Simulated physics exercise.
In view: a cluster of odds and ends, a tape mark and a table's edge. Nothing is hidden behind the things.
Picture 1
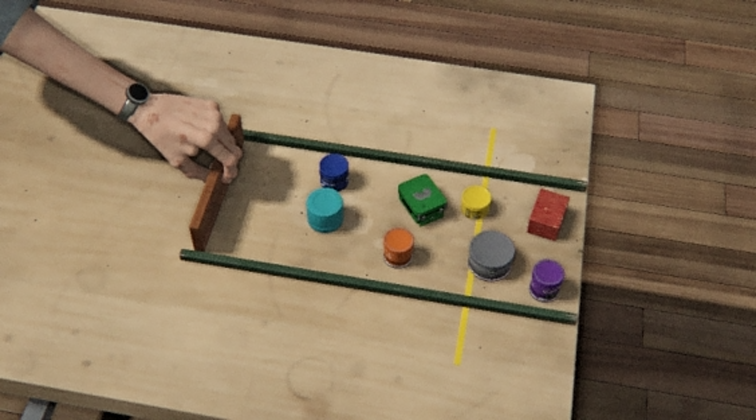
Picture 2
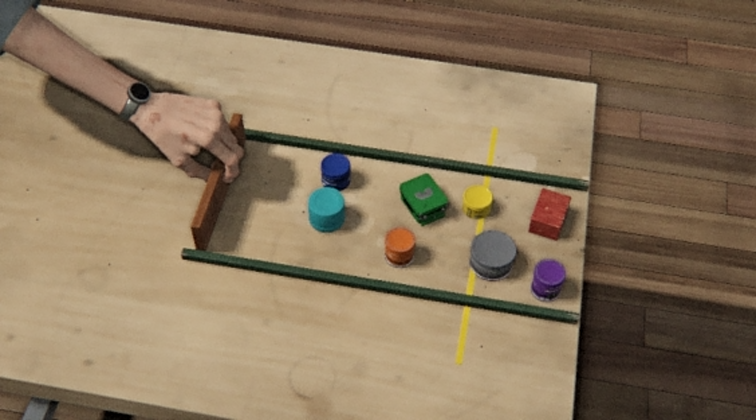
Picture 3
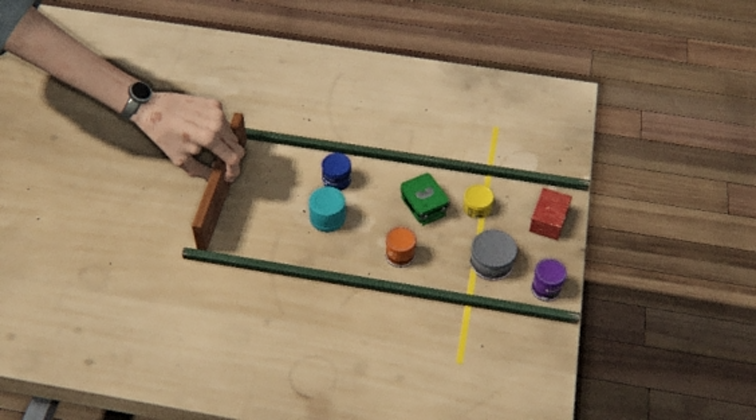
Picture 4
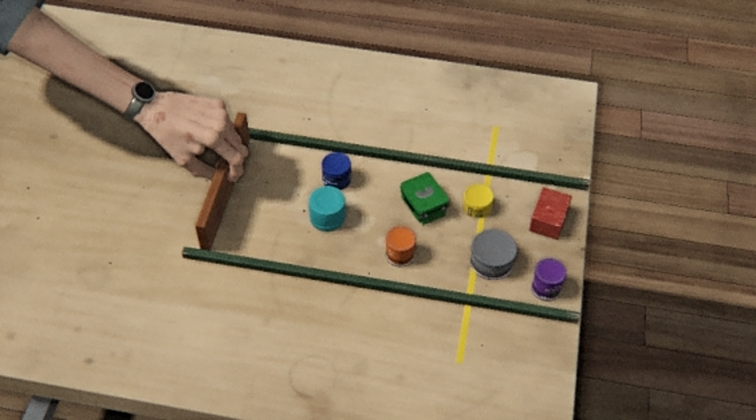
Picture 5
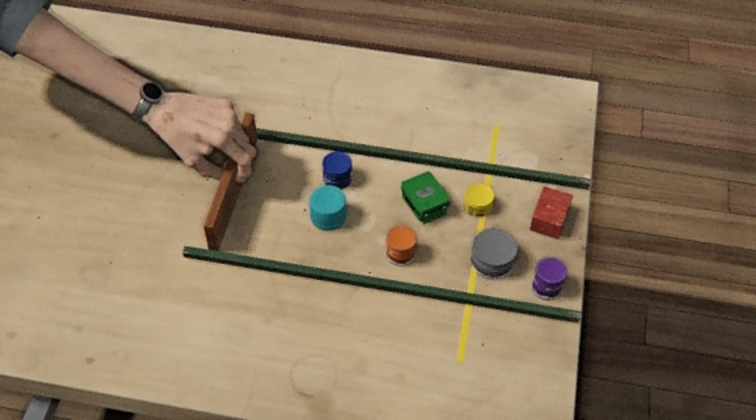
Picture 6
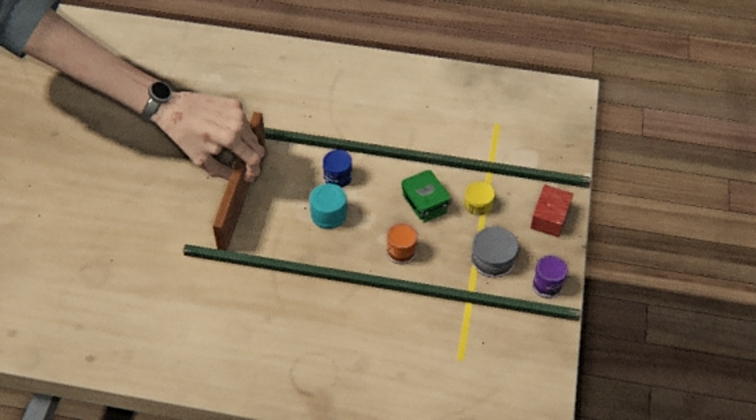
To begin with, a hand wearing a watch holds an upright wooden board at the left of two green rails, with colourful tubs, tins and blocks scattered between them around a yellow tape line. The hand then slides the board slightly right, while the objects stay essentially still, untouched.
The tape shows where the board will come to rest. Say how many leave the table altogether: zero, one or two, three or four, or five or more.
The number that fall off is zero.
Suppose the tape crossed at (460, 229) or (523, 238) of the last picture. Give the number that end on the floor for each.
Try by try, 0 and 2.
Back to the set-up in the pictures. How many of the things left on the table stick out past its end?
It comes to 0.
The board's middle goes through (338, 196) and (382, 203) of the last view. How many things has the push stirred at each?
At the one place 2, at the other 3.
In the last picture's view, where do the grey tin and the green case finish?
The grey tin at (528, 260), the green case at (520, 215).
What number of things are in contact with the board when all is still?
It touches 3.
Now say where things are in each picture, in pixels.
In the first picture, purple tin (546, 281); red block (548, 215); grey tin (491, 256); board (218, 182); tape (477, 236).
In the second picture, red block (550, 214); blue tub (336, 173).
In the third picture, grey tin (493, 255); turquoise lid (327, 209).
In the fourth picture, purple tin (549, 280); yellow tub (478, 201).
In the fifth picture, red block (551, 213); orange tin (401, 246).
In the sixth picture, purple tin (550, 277); red block (552, 211); grey tin (494, 252); board (241, 180); tape (480, 232).
A little later, none off yet; purple tin at rest near (550, 277); red block at rest near (552, 211); grey tin at rest near (494, 252).
When it is over, the number that fall off is zero.
